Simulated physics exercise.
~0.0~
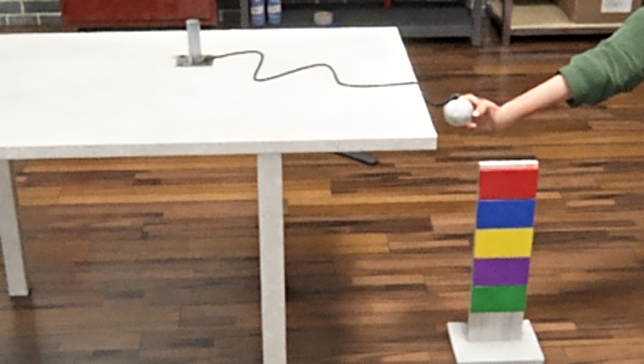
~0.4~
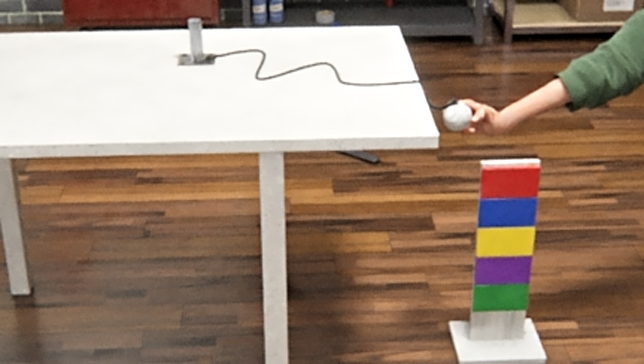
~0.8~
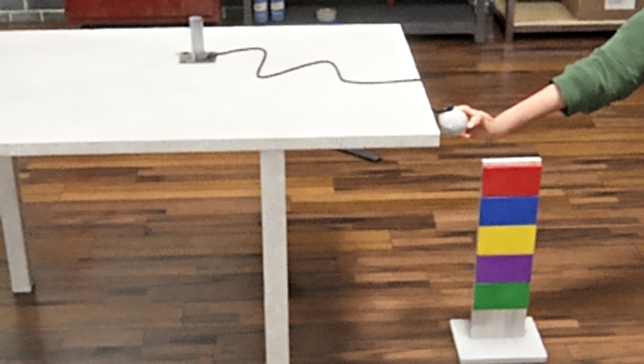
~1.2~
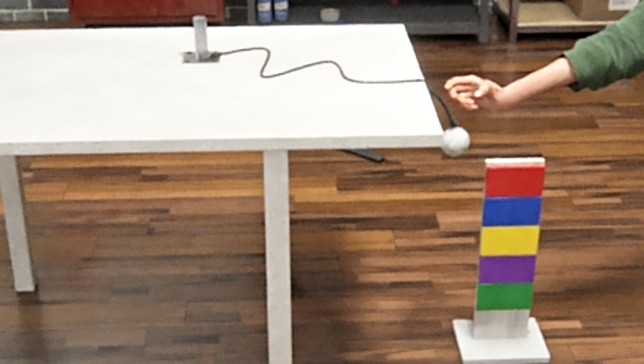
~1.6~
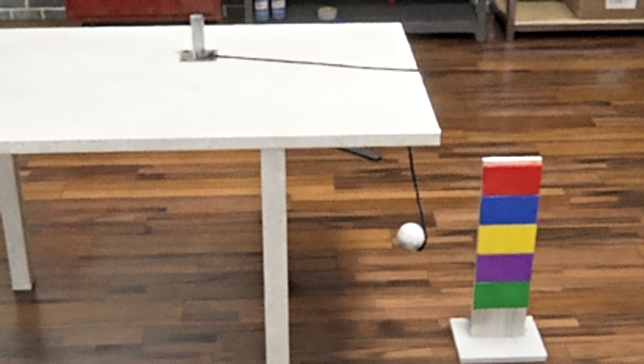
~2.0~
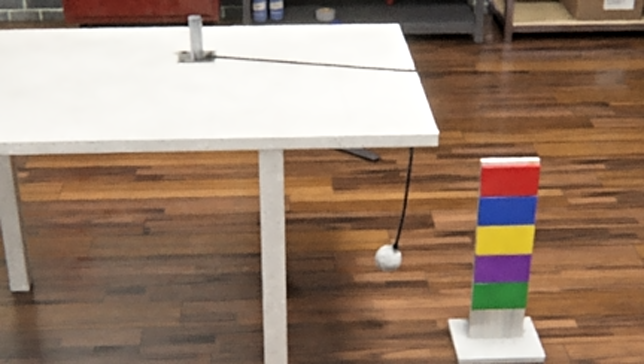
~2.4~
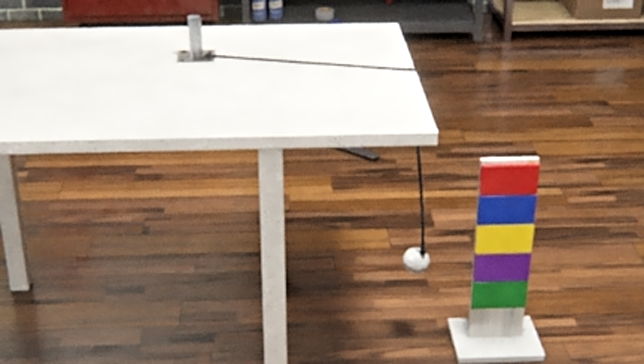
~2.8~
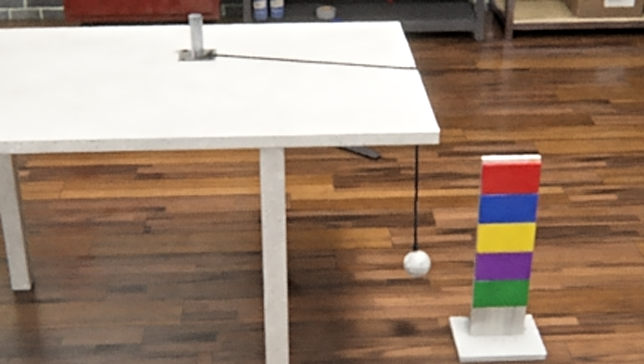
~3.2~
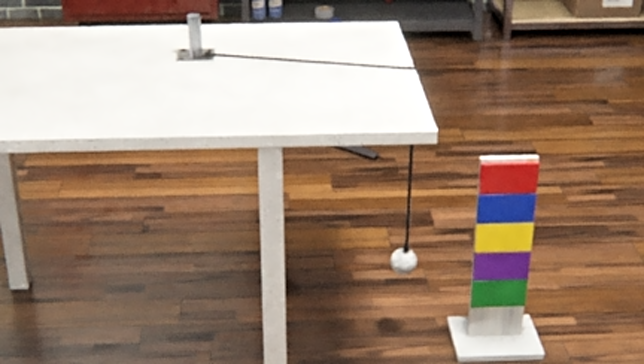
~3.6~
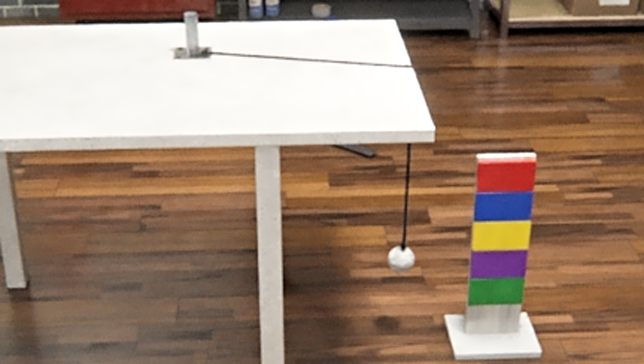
Hand releasing a white ball on a cord at a table edge, the ball dropping, swaying and hanging level with the purple band.
